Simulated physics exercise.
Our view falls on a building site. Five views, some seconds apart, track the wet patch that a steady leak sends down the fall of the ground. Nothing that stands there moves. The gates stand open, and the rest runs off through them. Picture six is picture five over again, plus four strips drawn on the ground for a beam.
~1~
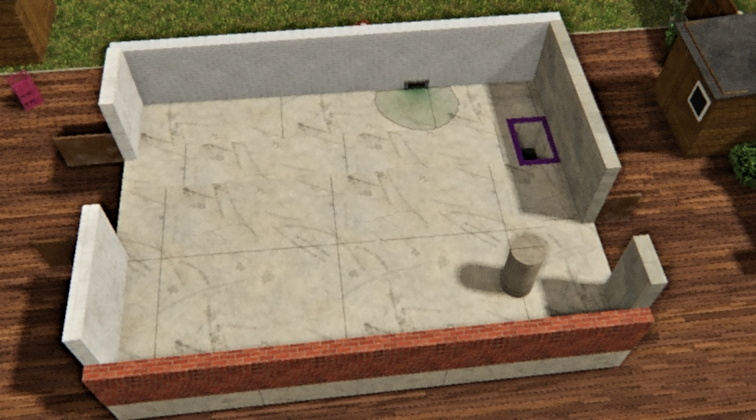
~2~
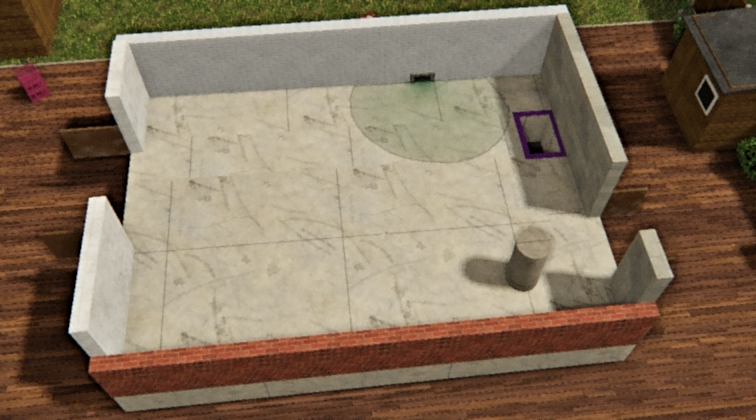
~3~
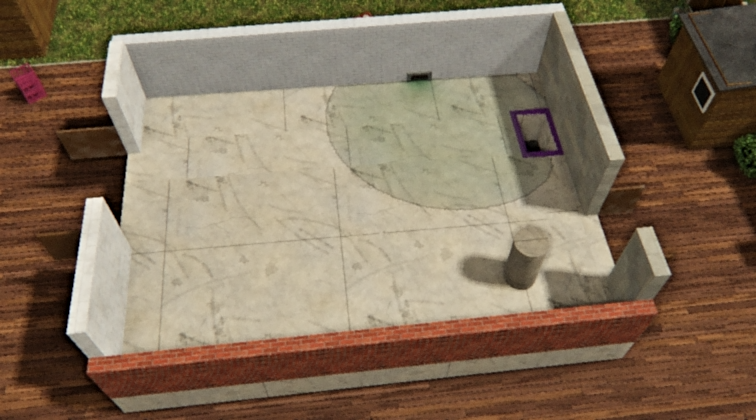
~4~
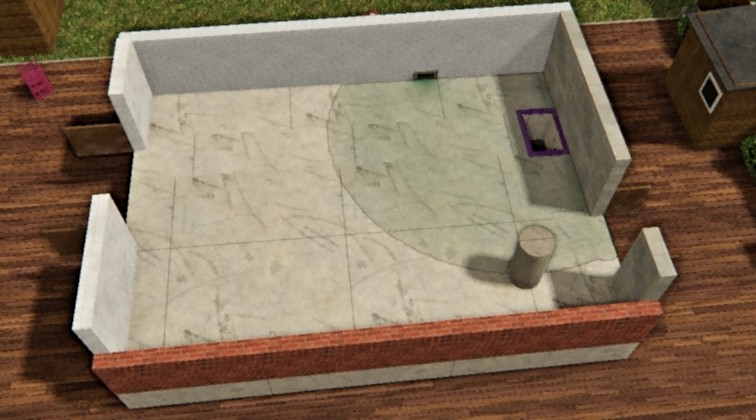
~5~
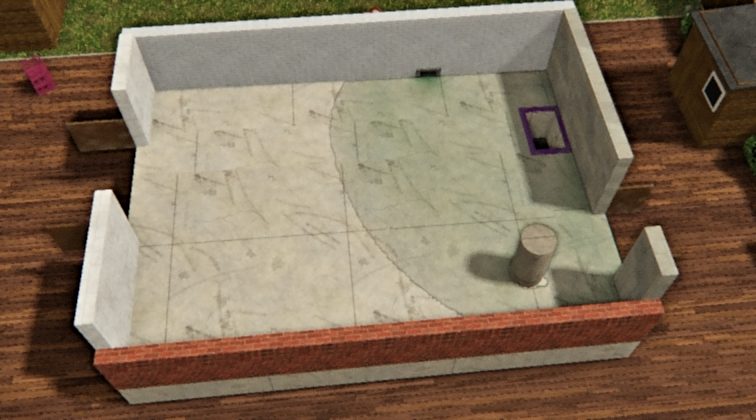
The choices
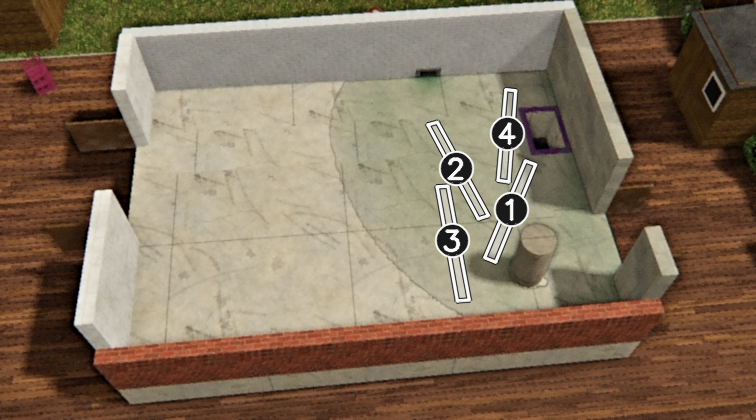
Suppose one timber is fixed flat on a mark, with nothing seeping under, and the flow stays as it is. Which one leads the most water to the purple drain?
1 beats the others.
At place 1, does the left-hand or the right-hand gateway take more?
The right gate.
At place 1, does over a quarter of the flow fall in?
Yes, it does.
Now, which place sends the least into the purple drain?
That is place 4.
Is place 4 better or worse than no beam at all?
Worse.
In white, 1 from (490, 259) to (530, 162); 2 from (432, 123) to (483, 217); 3 from (463, 300) to (442, 186); 4 from (503, 181) to (510, 90).
If 1 is chosen, about 50 % of the stream goes into the purple drain, about 50 % out by the gates.
If 2 is chosen, about 32 % of the stream goes into the purple drain, about 68 % out by the gates.
If 3 is chosen, about 31 % of the stream goes into the purple drain, about 68 % out by the gates.
If 4 is chosen, about 15 % of the stream goes into the purple drain, about 85 % out by the gates.
